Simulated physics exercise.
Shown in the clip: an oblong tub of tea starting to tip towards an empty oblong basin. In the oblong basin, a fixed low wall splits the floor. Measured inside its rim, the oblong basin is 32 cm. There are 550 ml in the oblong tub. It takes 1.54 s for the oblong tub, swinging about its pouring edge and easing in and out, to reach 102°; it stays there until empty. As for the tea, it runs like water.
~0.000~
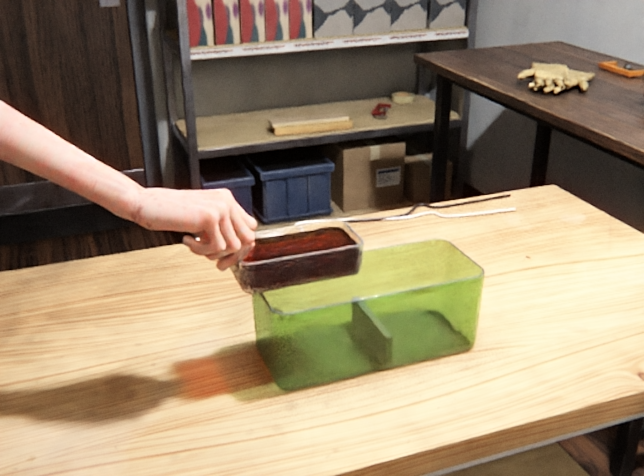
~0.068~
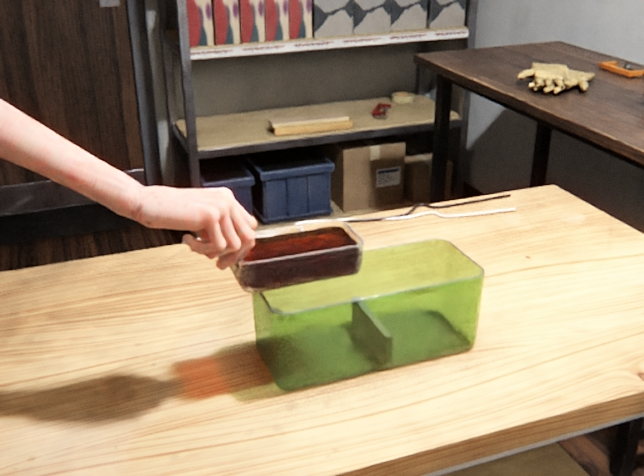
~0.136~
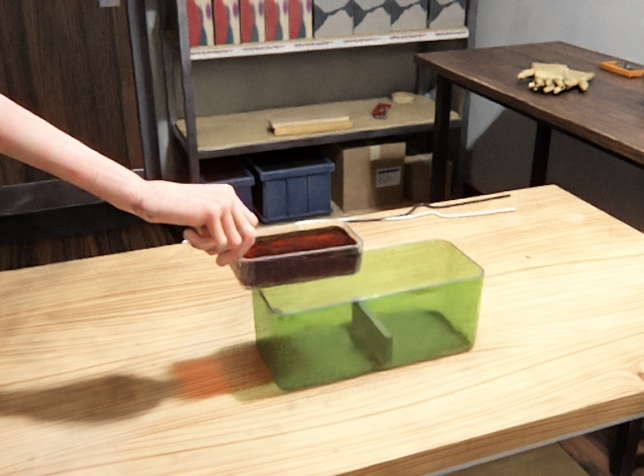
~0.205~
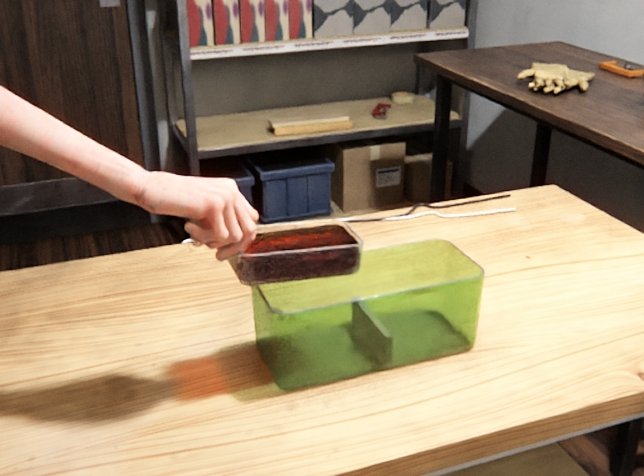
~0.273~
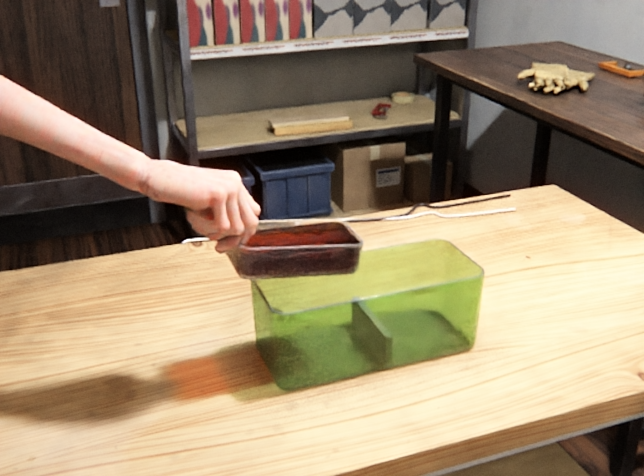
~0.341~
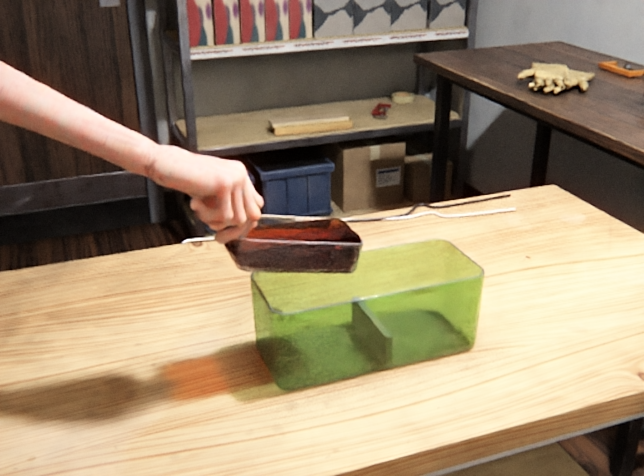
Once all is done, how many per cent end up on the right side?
Roughly 86 percent ends up on the right side.
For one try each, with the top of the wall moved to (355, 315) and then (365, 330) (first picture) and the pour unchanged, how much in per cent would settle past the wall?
I'd say 90 percent on the first go, 80 percent on the next.
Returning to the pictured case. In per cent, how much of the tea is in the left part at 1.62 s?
Around 8 in a hundred.
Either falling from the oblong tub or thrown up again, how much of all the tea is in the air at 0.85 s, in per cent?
Estimate: Some 34 % of the total.
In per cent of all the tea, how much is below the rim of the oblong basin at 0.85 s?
Near 46 in a hundred.
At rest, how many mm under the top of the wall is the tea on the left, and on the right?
For the left, around 50 mm; for the right, around 24 mm.
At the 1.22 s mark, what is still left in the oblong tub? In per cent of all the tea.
4 per cent or so.
By 0.85 s the tilt is 59° and 18 per cent is still to pour, 3 is left of the wall and 42 right of it.
By 1.22 s the tilt is 92° and 4 per cent is still to pour, 5 is left of the wall and 82 right of it.
By 1.62 s the tilt is 102° and 0 per cent is still to pour, 8 is left of the wall and 85 right of it.
By 2.04 s the tilt is 102° and 0 per cent is still to pour, 8 is left of the wall and 86 right of it.
At rest 8 per cent lies left of the wall, 86 right of it and 6 outside.
